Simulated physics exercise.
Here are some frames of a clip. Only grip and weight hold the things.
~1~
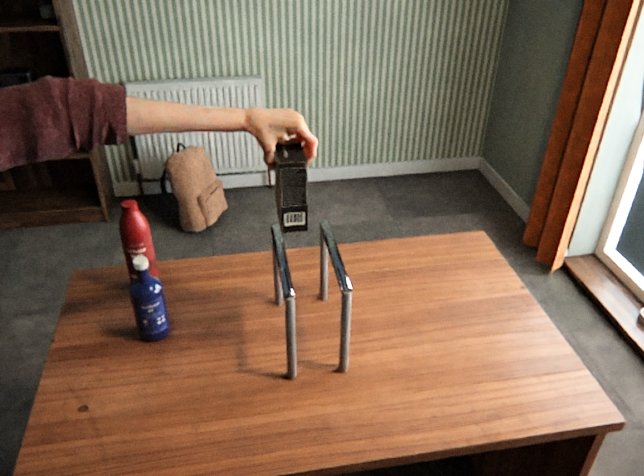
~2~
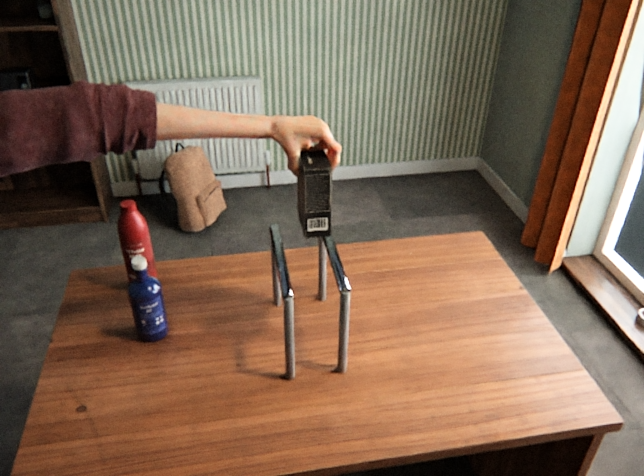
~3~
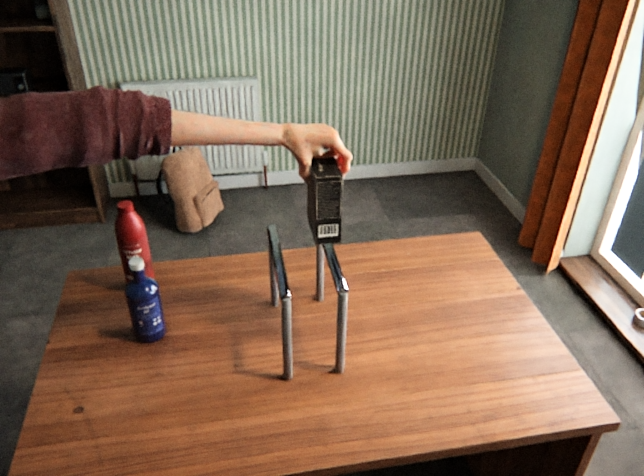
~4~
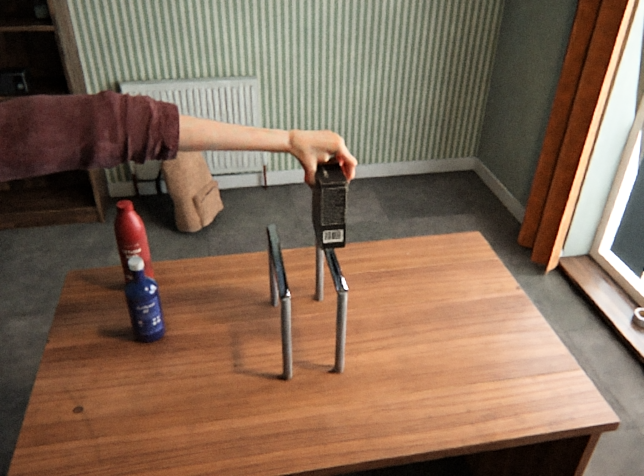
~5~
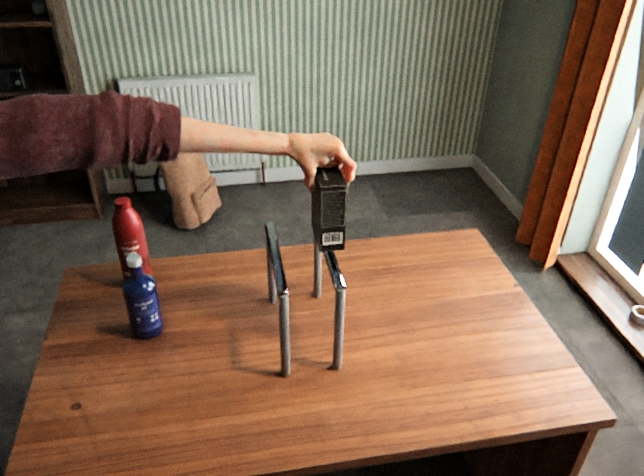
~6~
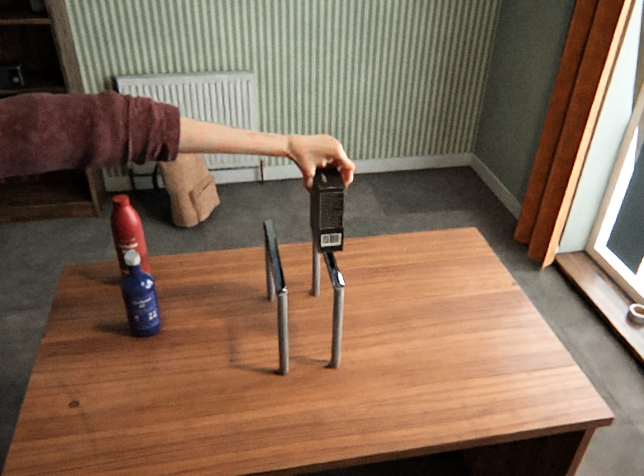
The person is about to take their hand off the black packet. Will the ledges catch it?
It stays up.
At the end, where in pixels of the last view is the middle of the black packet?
Close to (288, 243) in the last picture.
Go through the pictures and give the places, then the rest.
The first frame shows being brought over the gap; black packet (291, 186); red bottle (138, 247).
The second frame shows being brought over the gap; black packet (314, 192); red bottle (136, 247).
The third frame shows being brought over the gap; black packet (324, 199); red bottle (134, 247).
The fourth frame shows being brought over the gap; black packet (329, 204); red bottle (133, 247).
The fifth frame shows being brought over the gap; black packet (328, 206); red bottle (131, 244).
The sixth frame shows poised above the slot; black packet (327, 208); red bottle (129, 242).
Then, 0.20 s after the last picture, black packet slid a little near (326, 216).
Then, 0.50 s after the last picture, black packet tipped 36° from how it was near (304, 224).
Then, 0.60 s after the last picture, black packet tipped 68° from how it was near (288, 242).
At rest, tipped over on the stand or table, black packet; the other 2 in place. Seen from the same camera at the end, black packet near (288, 243). The packet stays on top.
